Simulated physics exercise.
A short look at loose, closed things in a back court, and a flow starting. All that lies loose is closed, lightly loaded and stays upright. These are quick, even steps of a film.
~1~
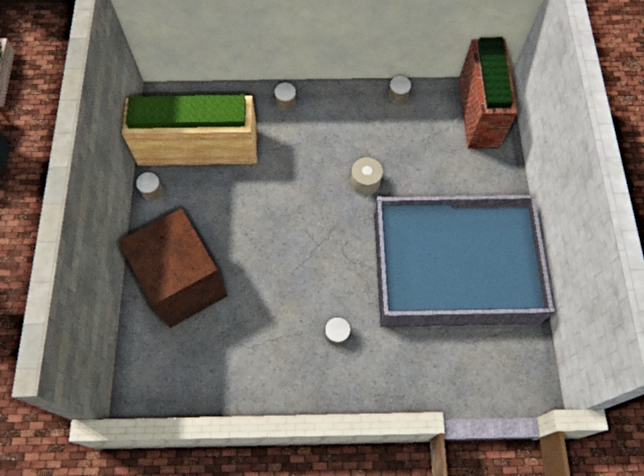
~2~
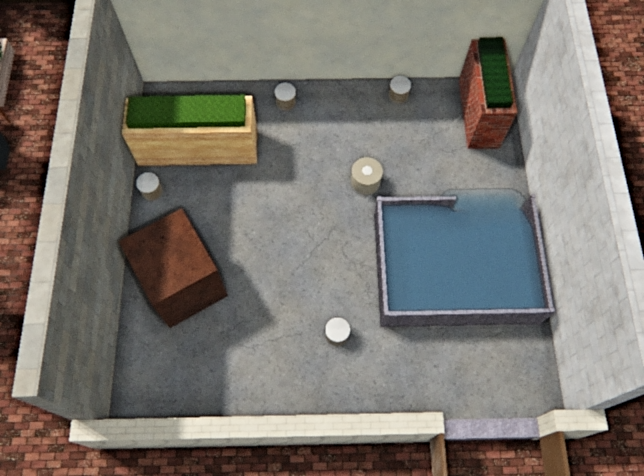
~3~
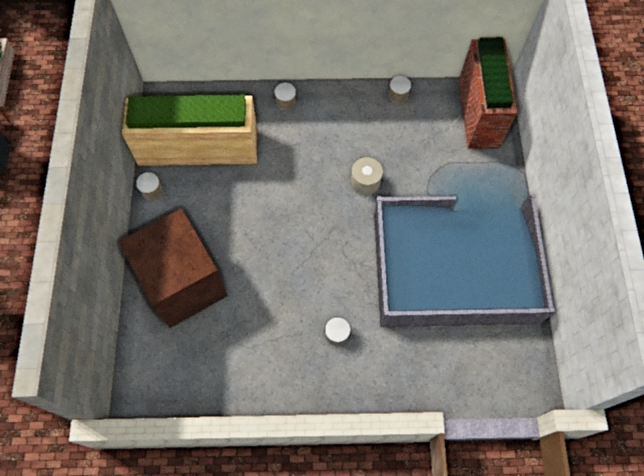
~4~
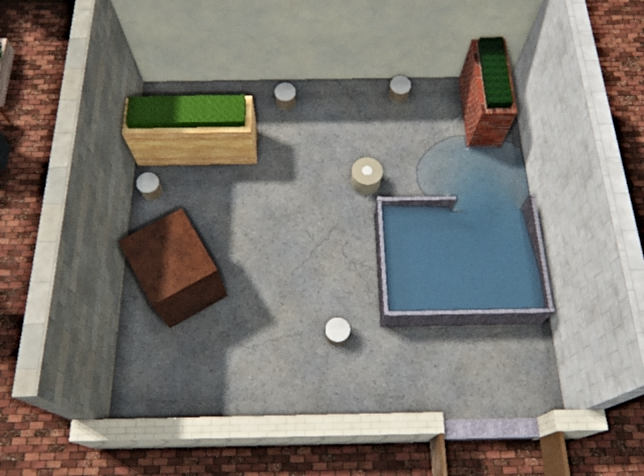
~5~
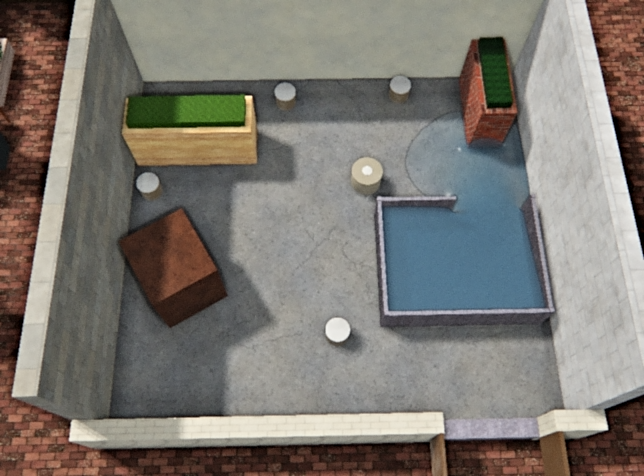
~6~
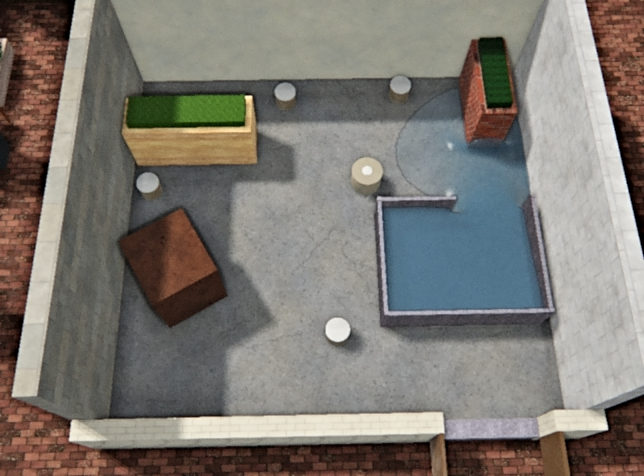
In a walled court, water flows from a pool's far side and spreads around a brick planter.
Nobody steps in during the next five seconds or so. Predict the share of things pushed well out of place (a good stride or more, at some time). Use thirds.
That comes to from one to two thirds.
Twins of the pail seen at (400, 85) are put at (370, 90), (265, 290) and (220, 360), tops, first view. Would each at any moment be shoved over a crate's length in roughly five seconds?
In turn: Moved that far, under that, not that far.
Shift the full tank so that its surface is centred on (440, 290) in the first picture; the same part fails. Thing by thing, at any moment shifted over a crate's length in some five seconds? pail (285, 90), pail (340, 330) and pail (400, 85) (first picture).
In that order: Pushed that far, never so far, swept aside.
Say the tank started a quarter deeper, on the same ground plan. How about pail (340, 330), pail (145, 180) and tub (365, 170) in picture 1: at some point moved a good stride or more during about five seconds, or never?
In turn: Never so far, no, swept aside.
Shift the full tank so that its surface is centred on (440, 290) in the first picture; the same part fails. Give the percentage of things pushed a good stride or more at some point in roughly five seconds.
Near 40 in a hundred.
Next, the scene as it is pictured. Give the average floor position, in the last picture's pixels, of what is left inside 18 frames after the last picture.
Around (241, 183).
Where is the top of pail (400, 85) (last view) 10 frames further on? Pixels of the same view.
Close to (313, 81).
A moment on, 0 of 5 are well off their spots; 0 afloat.
Next, 1 of 5 are well off their spots; 1 afloat.
Later, 2 of 5 are well off their spots; 2 afloat.
In the end, 3 of 5 are well off their spots, and 3 have been at some point; 2 afloat.
